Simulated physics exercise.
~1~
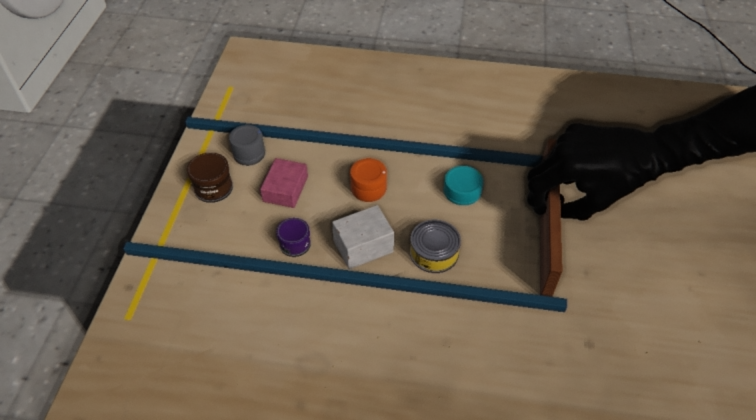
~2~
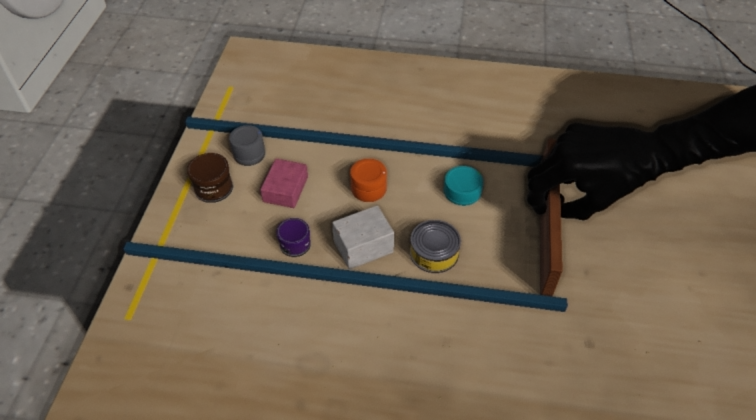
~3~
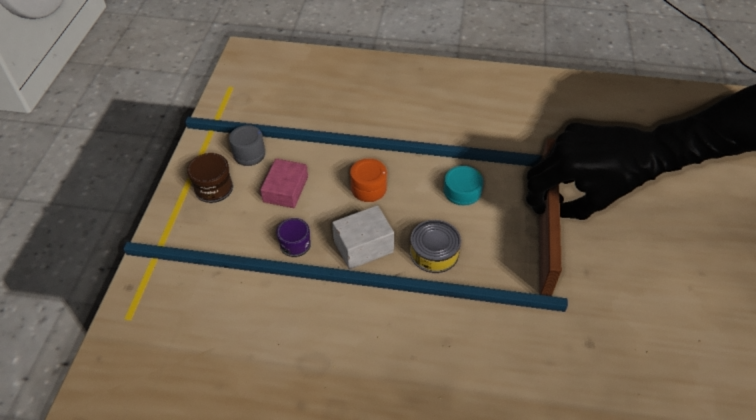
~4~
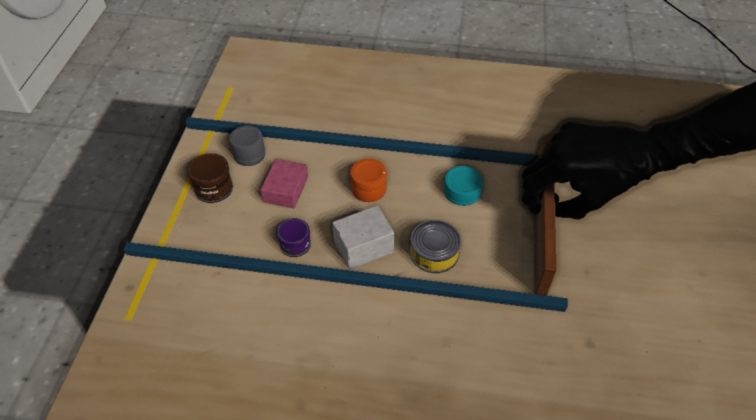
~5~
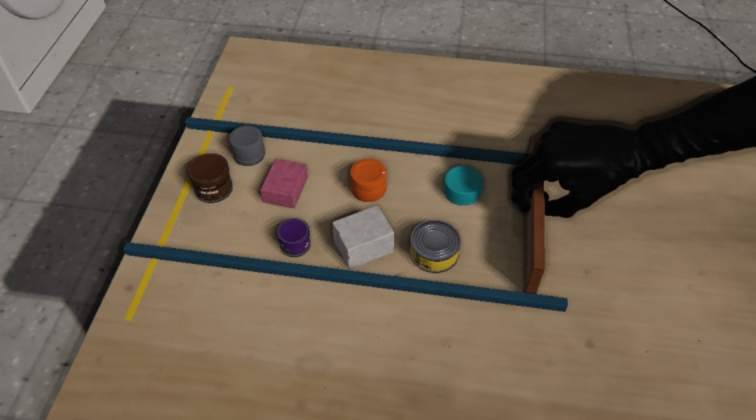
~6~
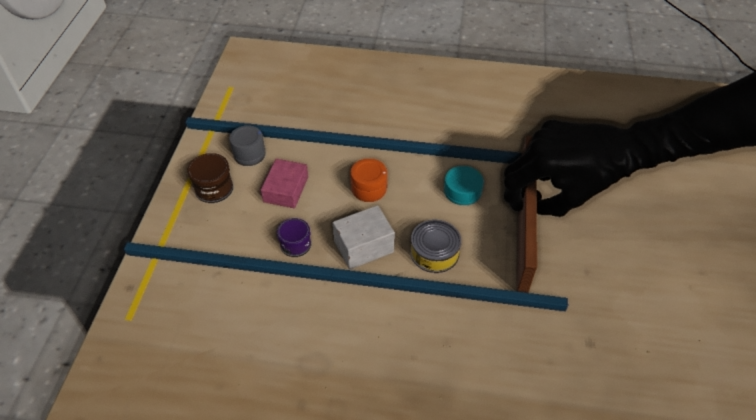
A black-gloved hand holds a reddish-brown board upright at the right end of a channel between two blue strips, staying still at first. Then the hand slides the board a short way left, toward the teal lid and the yellow-sided can, while the scattered pots, lids and blocks stay where they are.
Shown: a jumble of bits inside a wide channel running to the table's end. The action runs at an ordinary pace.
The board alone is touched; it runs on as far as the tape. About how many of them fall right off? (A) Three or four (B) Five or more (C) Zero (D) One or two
Option B: Five or more.
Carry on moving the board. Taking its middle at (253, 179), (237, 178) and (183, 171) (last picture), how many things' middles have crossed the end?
1; 2; 5.
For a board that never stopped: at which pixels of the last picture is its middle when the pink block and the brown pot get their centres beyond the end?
For the pink block, about (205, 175); for the brown pot, about (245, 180).
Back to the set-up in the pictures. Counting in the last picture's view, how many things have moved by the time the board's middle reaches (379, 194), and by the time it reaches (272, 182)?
The number moved is 5 and then 8.
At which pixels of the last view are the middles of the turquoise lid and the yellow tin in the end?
Same order as the question: First (181, 151), second (145, 217).
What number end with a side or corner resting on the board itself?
3 of them.
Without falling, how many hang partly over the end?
As for overhanging, the count is 3.
Early on, none off yet; brown pot at rest near (211, 178); grey lid at rest near (248, 146); pink block at rest near (285, 183).
A while later, none off yet; brown pot travelled a little near (190, 179); grey lid at rest near (248, 146); pink block travelled about its own width near (225, 191).
Finally, the number that fall off is five or more; lost, white block, purple pot, pink block, grey lid and brown pot.
